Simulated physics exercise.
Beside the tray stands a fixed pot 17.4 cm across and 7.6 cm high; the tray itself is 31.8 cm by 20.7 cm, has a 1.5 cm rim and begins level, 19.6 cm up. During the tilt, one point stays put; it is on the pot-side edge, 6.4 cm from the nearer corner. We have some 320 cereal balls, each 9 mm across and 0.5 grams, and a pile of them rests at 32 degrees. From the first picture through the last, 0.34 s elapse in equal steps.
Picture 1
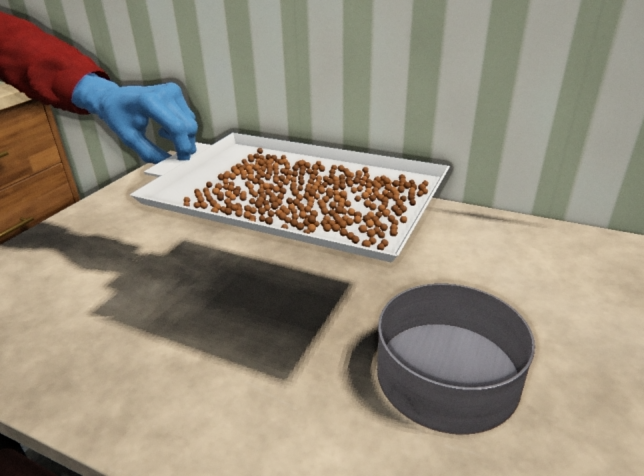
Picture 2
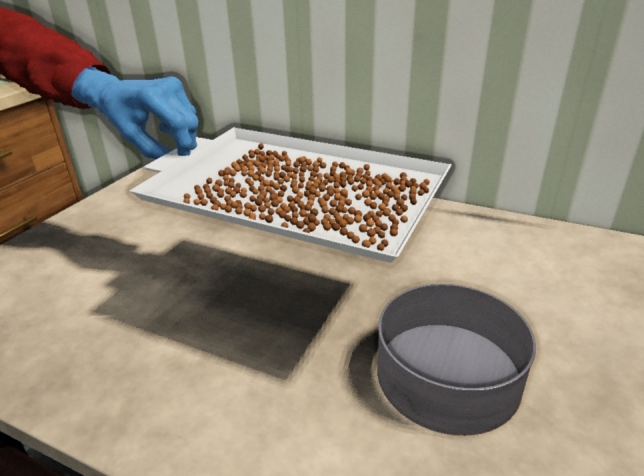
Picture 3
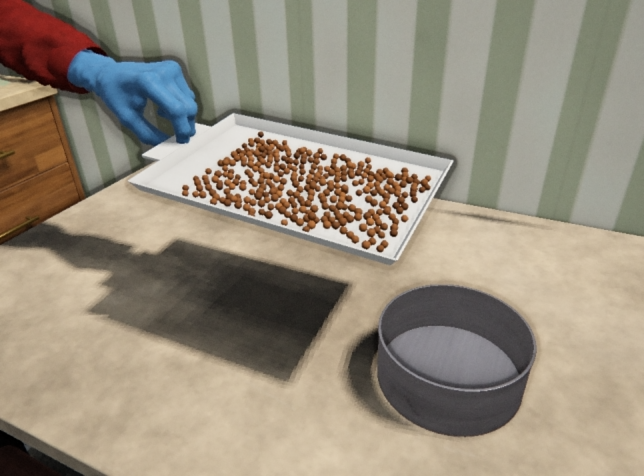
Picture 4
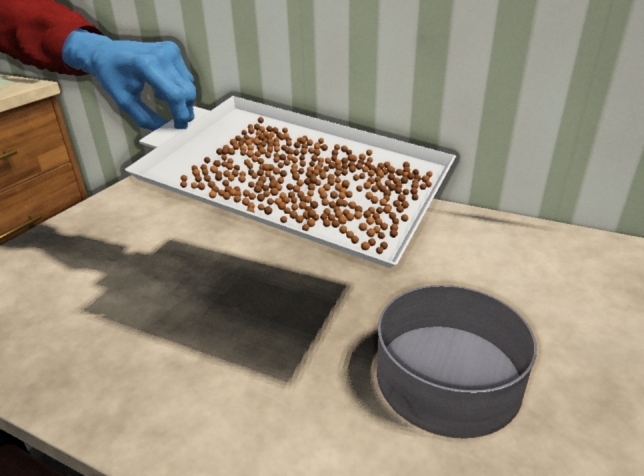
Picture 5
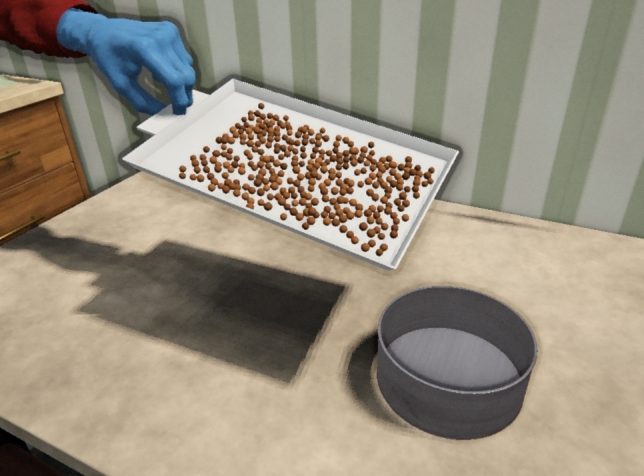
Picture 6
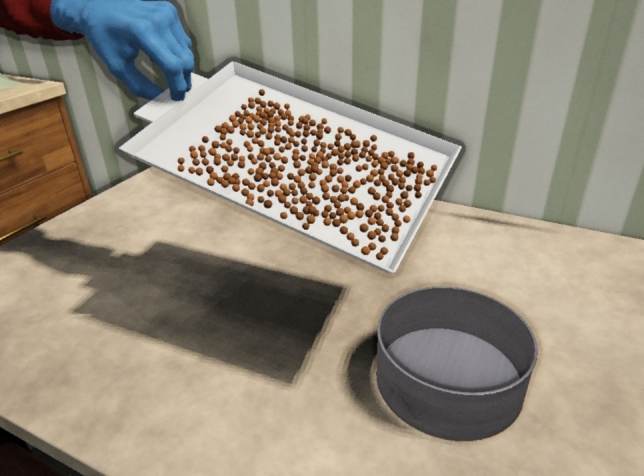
We see a blue-gloved hand holding a white tray of small brown balls above a counter, beside a round grey pot. The hand rises, steadily tilting the tray down toward the right, while the balls stay spread across it.
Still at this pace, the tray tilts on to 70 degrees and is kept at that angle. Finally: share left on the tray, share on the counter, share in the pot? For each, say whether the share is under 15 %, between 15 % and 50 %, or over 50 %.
Outcome: Left on the tray: Not much; counter: Over half; pot: A good chunk.
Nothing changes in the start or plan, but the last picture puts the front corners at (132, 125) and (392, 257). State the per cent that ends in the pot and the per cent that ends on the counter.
The pot gets 75 and the counter 20.
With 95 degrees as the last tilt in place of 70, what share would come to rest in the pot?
Share in the pot: Around 35 %.
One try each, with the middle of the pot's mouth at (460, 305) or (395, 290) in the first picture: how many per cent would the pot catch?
Near 5 and 0 percent, one try each.
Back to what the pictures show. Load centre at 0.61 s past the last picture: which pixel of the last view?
Approximately (367, 239) in the final picture.
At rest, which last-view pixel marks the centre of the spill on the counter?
Spill centre at rest: About (361, 444).
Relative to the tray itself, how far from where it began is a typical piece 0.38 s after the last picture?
About 7 cm.
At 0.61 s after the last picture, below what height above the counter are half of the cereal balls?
Around 20 cm up.
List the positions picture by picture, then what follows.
Tray tilt 0 degrees, front corners at (140, 193) and (392, 249); middle of the pieces at (308, 190); pot at (454, 329), in the first frame.
Tray tilt 1 degrees, front corners at (140, 189) and (392, 250); middle of the pieces at (308, 188), in the second frame.
Tray tilt 5 degrees, front corners at (138, 179) and (392, 253), lowest corner right front; middle of the pieces at (308, 181), in the third frame.
Tray tilt 10 degrees, front corners at (135, 168) and (391, 256), lowest corner right front; middle of the pieces at (309, 174), in the fourth frame.
Tray tilt 14 degrees, front corners at (133, 157) and (391, 260), lowest corner right front; middle of the pieces at (309, 168), in the fifth frame.
Tray tilt 19 degrees, front corners at (130, 147) and (390, 263), lowest corner right front; middle of the pieces at (310, 162); pot at (455, 333), in the sixth frame.
Then, 0.38 s after the last picture, tilt 44 degrees; the tray holds 100 %, the pot 0 %.
Then, 0.61 s after the last picture, tilt 60 degrees; the tray holds 80 %, the pot 5 %.
Then, 0.98 s after the last picture, tilt 70 degrees; the tray holds 10 %, the pot 25 %.
In the end, tray 0 %, counter 65 %, pot 35 %.
